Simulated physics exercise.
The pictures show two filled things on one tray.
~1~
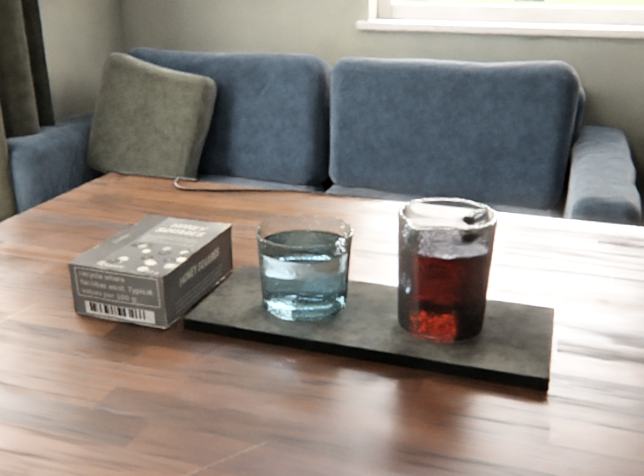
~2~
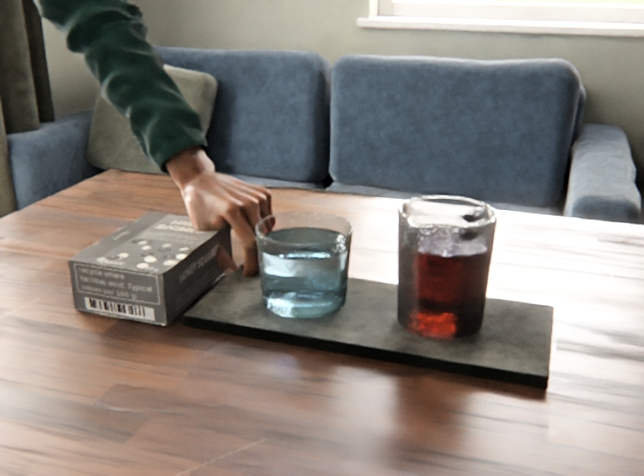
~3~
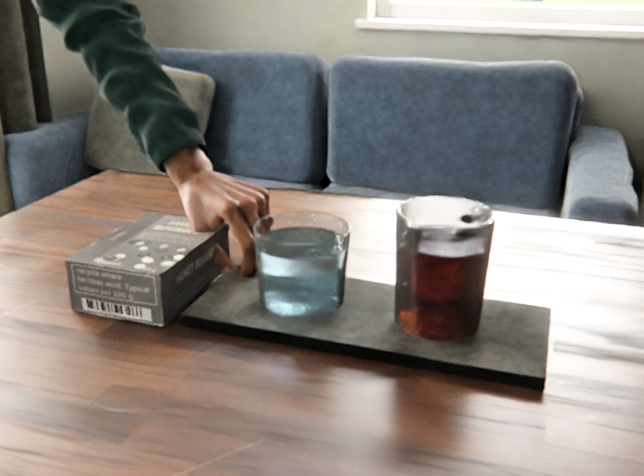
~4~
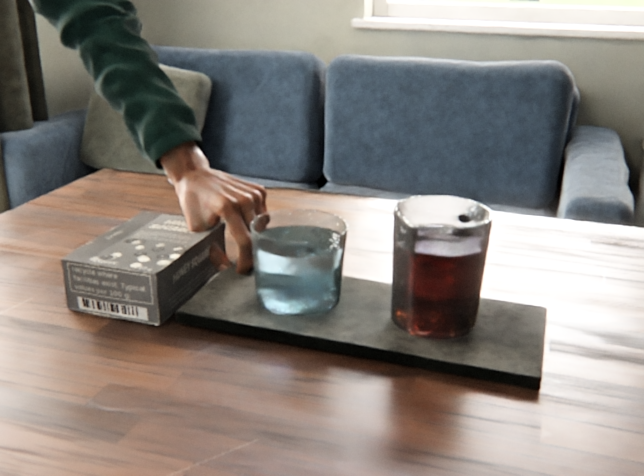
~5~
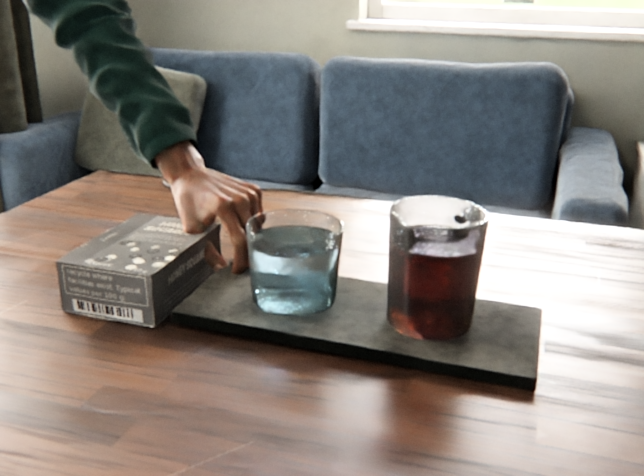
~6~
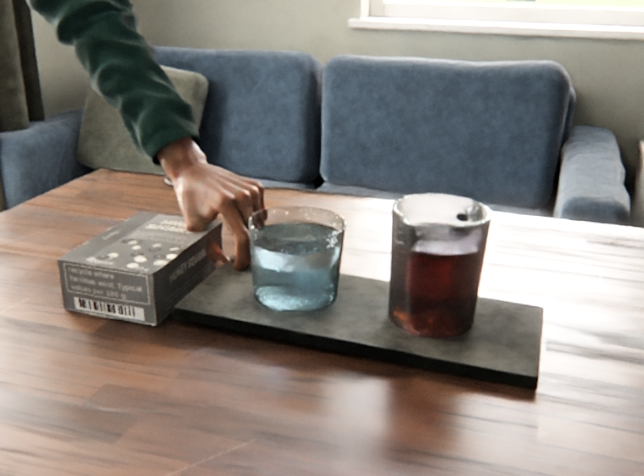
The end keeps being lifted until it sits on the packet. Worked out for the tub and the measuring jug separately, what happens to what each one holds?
Tub - it stays put; measuring jug - it stays put.
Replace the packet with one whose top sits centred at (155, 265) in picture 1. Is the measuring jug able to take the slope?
It sheds nothing.
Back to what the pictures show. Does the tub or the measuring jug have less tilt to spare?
That's the left-hand one.
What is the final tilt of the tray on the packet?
I'd guess somewhere around 11 degrees.
Next, the tray slopes by about 6°; tub, its rim is dry; measuring jug, its rim is dry.
After that, the tray slopes by about 12°; tub, its rim is dry; measuring jug, its rim is dry.
Finally, the tray slopes by about 11°, resting on the packet; tub, its rim is dry; measuring jug, its rim is dry.
